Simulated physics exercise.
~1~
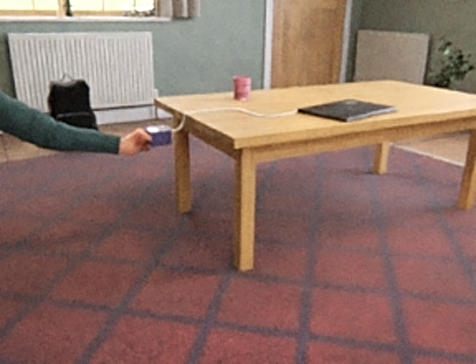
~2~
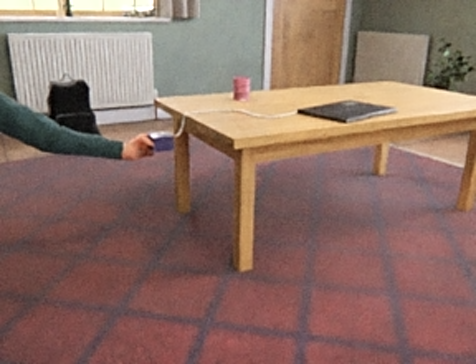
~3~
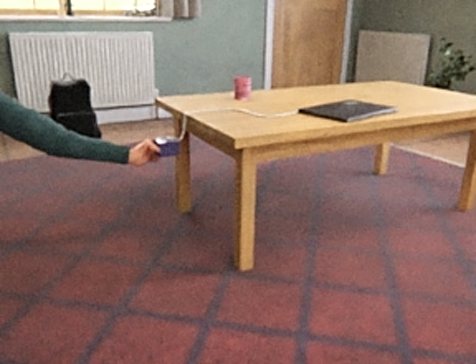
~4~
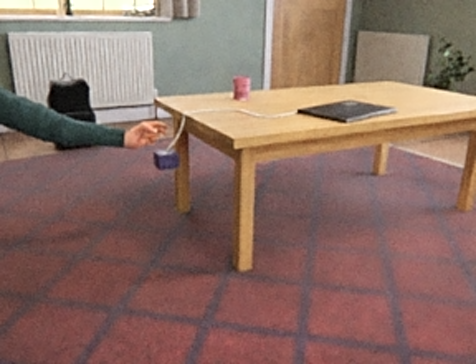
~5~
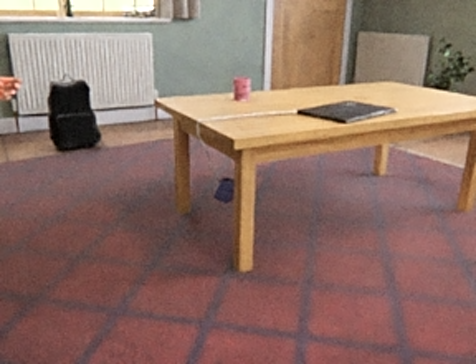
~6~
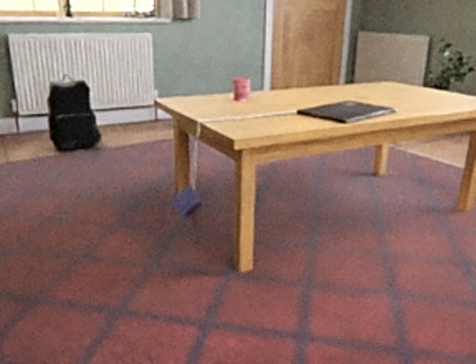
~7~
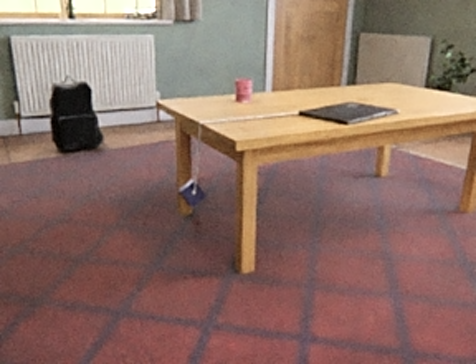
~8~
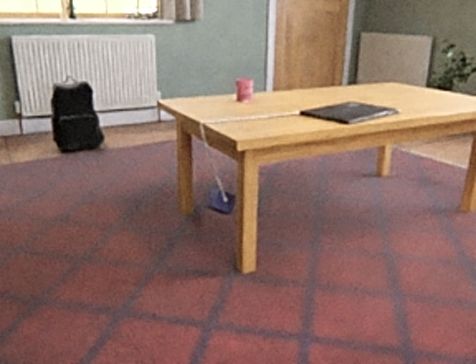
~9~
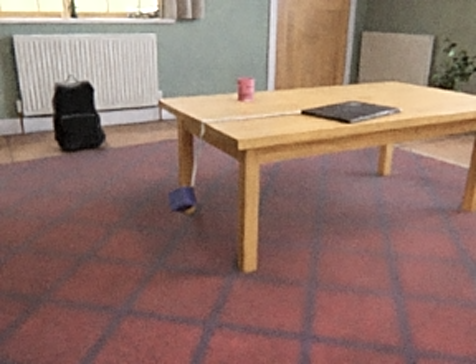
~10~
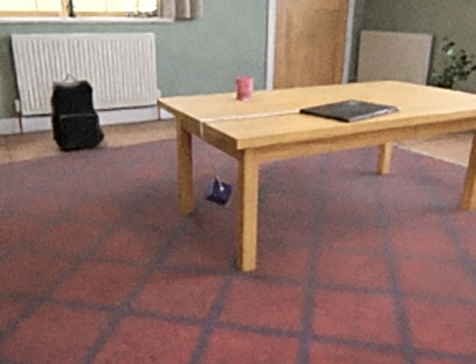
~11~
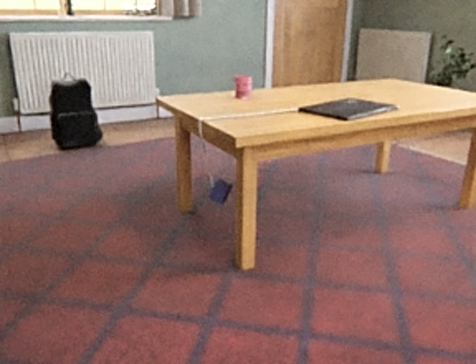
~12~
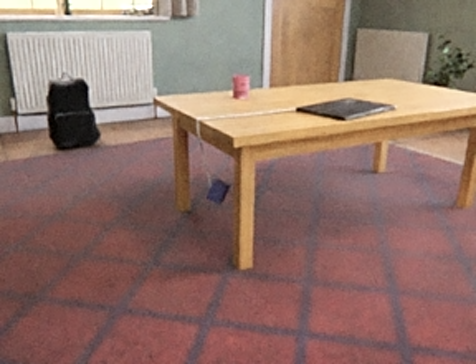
In a room with a patterned red carpet, a hand releases a small blue block beside a wooden table, and it drops, swings back and forth on a pale ribbon and ends up dangling below the tabletop, while the pink cup and black laptop stay in place.
